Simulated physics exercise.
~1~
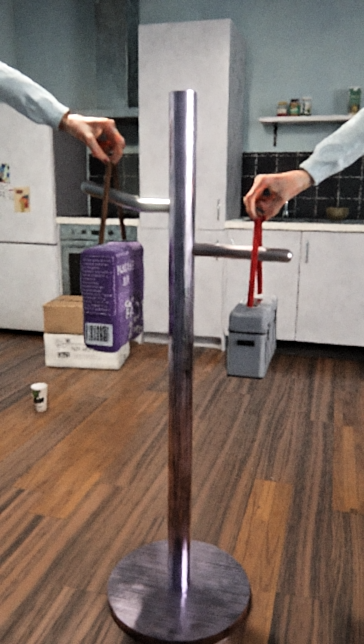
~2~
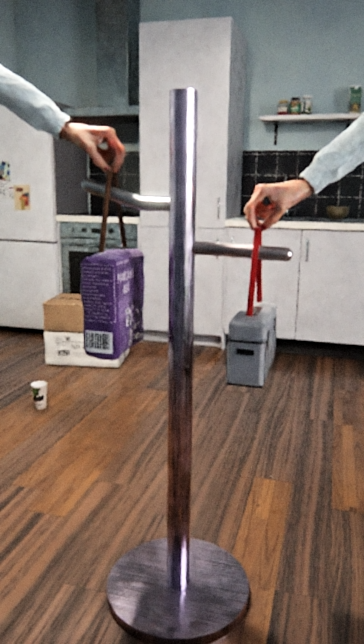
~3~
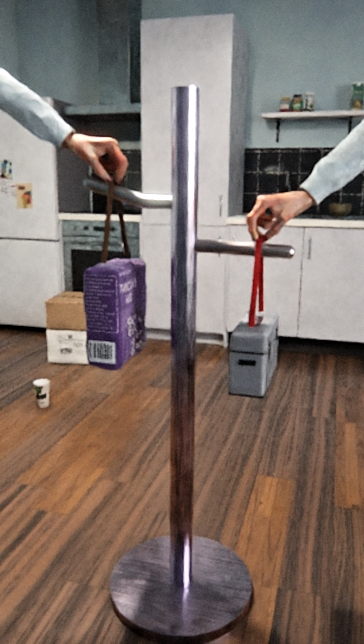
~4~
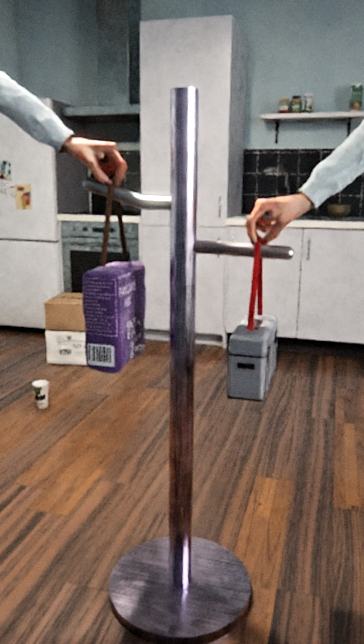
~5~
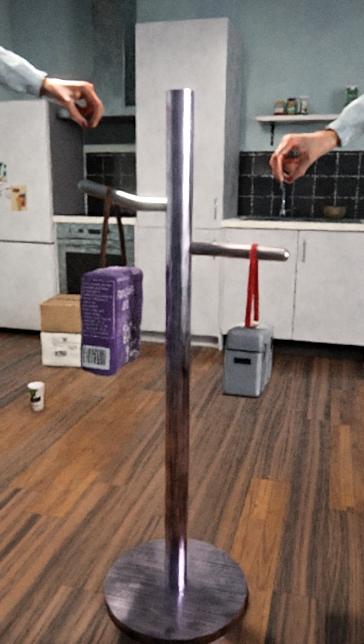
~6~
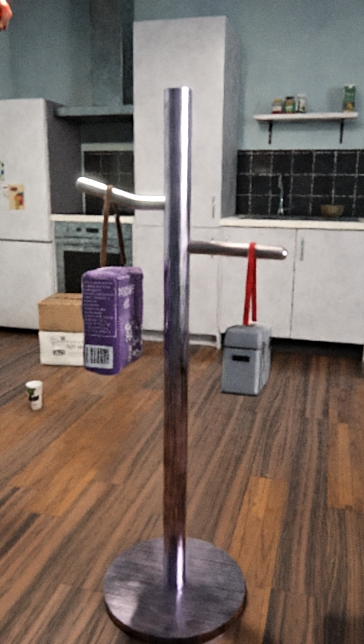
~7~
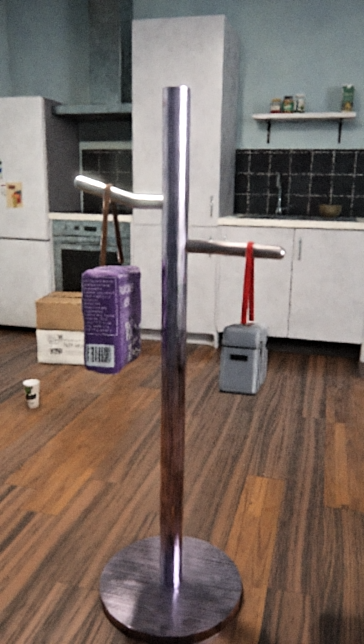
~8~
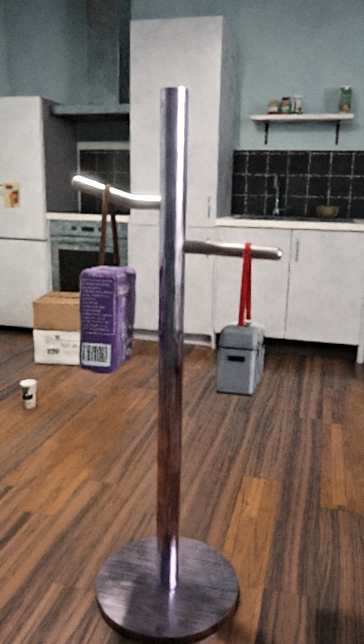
We see two hands lower a purple sack and a grey case by their straps onto the left and right pegs of a metal stand. The hands let go and withdraw, and both items stay hanging, the sack upright and the case leaning slightly.
